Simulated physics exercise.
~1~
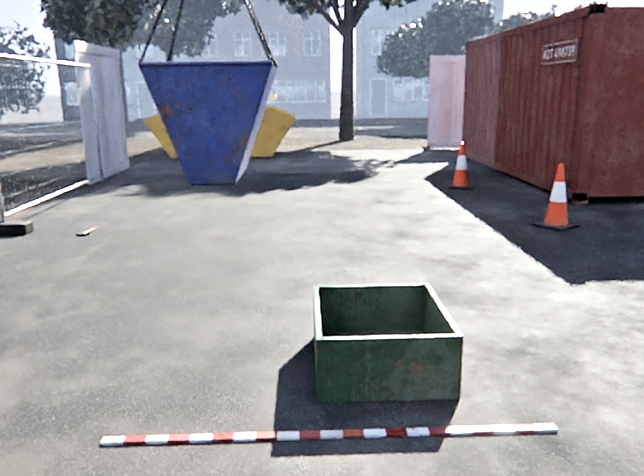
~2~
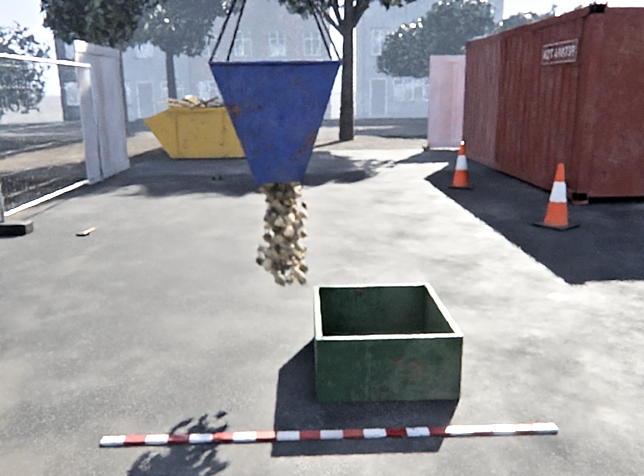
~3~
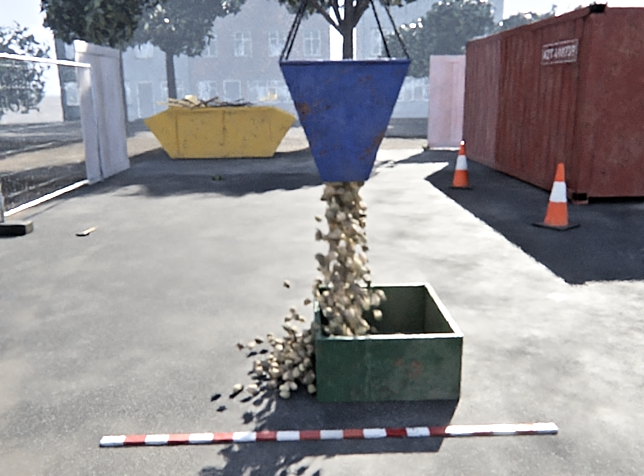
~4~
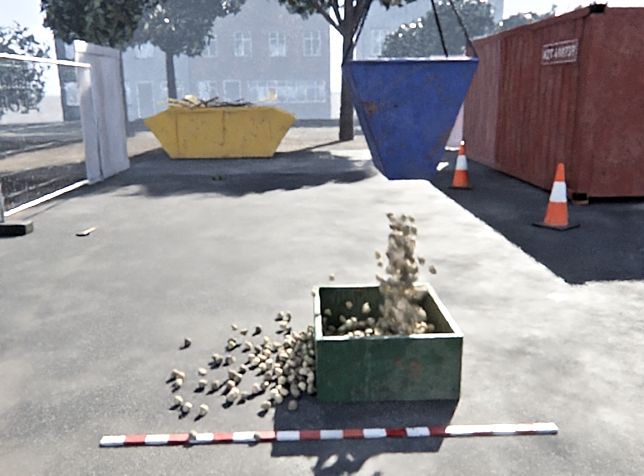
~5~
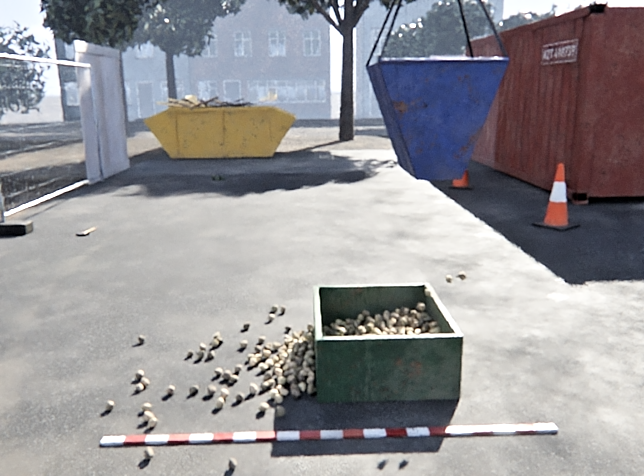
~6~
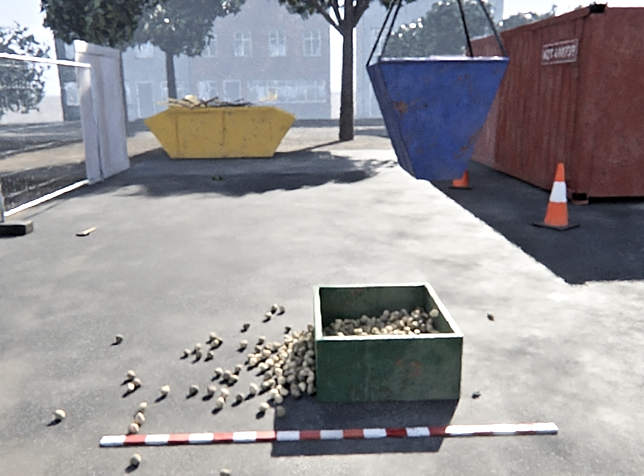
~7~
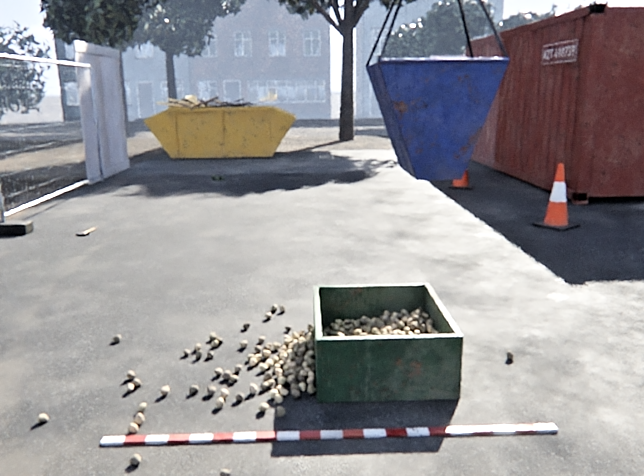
A blue skip hanging from chains moved right across a yard, pouring pale round stones from its bottom, first onto the ground and then into a green bin, before stopping empty; most stones ended up in the bin, the rest scattered mainly to its left.
